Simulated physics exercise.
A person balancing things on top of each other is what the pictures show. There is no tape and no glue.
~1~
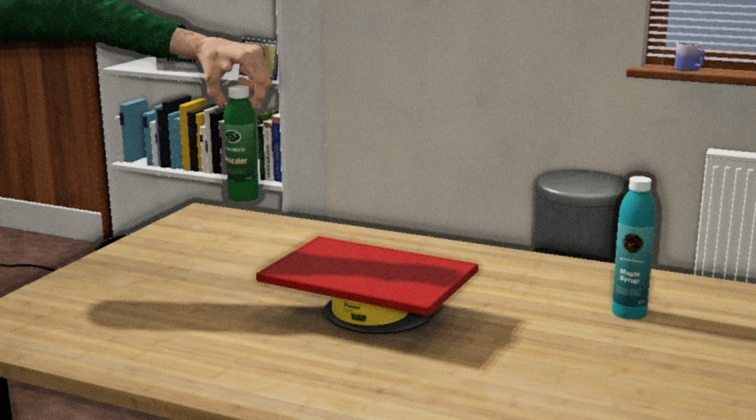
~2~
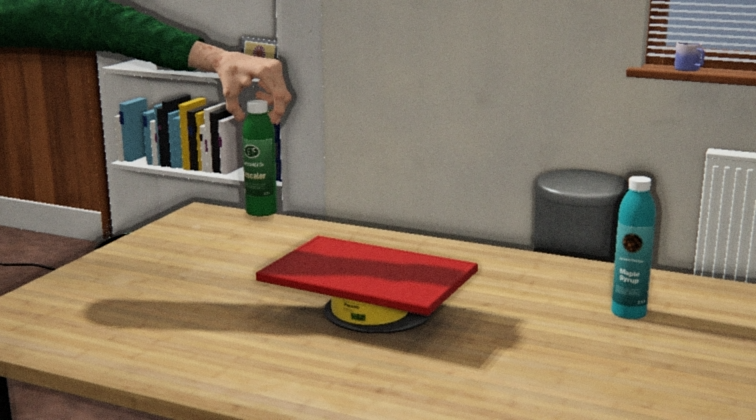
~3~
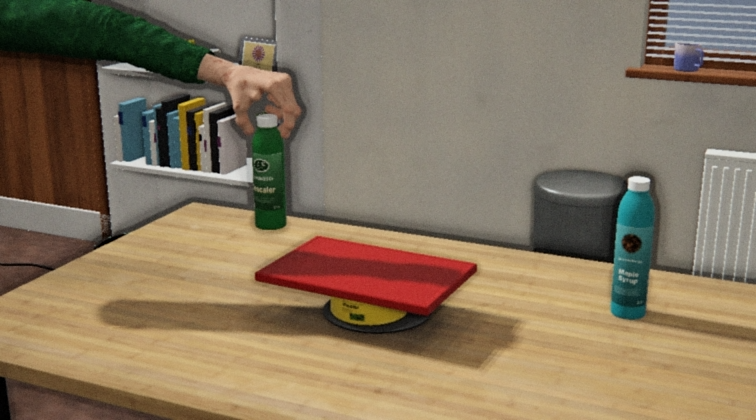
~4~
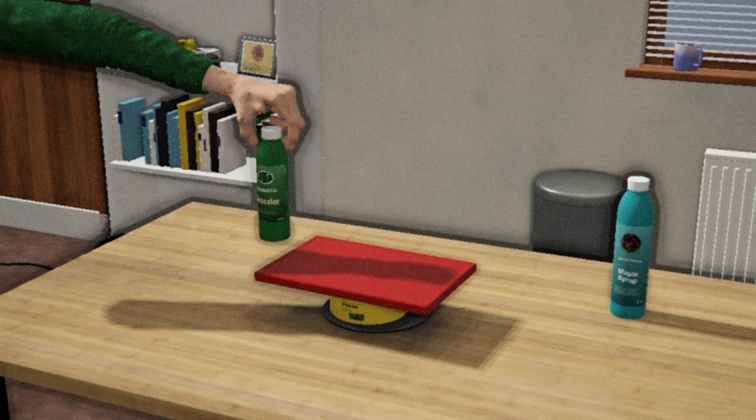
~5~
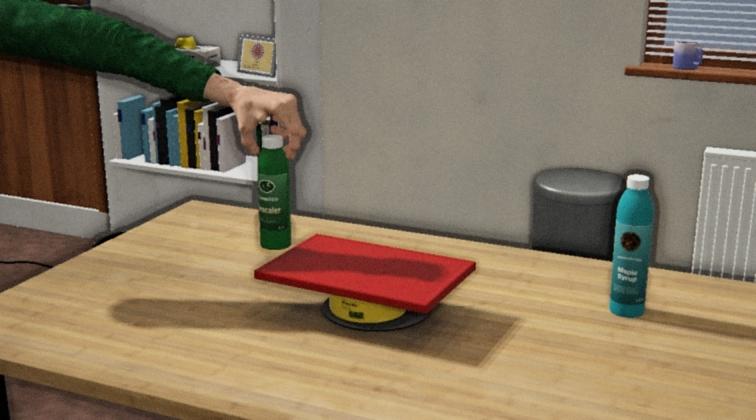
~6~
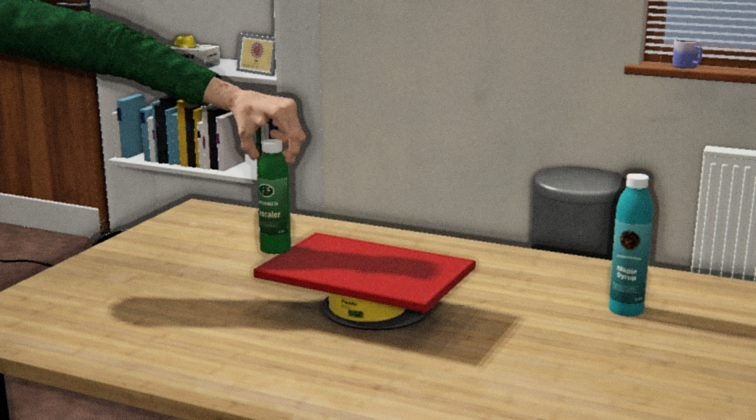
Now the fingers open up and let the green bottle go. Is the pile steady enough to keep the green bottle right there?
So the pile doesn't survive that.
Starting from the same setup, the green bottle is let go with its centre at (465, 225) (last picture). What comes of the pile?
Result: Pile toppled.
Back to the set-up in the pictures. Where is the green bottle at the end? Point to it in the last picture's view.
In the final view it sits at roughly (208, 274).
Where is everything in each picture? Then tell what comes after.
The first frame shows still above its spot; green bottle (241, 143); turquoise bottle (635, 248).
The second frame shows still above its spot; green bottle (259, 158).
The third frame shows still above its spot; green bottle (269, 172); turquoise bottle (634, 248).
The fourth frame shows still above its spot; green bottle (273, 183).
The fifth frame shows still above its spot; green bottle (274, 192); turquoise bottle (633, 246).
The sixth frame shows in place under the hand; green bottle (274, 196).
Then, 0.40 s on from there, green bottle now fallen; red tray turned 42° from how it was put.
Then, 0.90 s on from there, red tray turned 17° from how it was put.
In the end, fallen, green bottle; moved from the start, red tray; the other 3 unmoved. At the end, from the last picture's camera, green bottle near (208, 274). The pile comes apart.
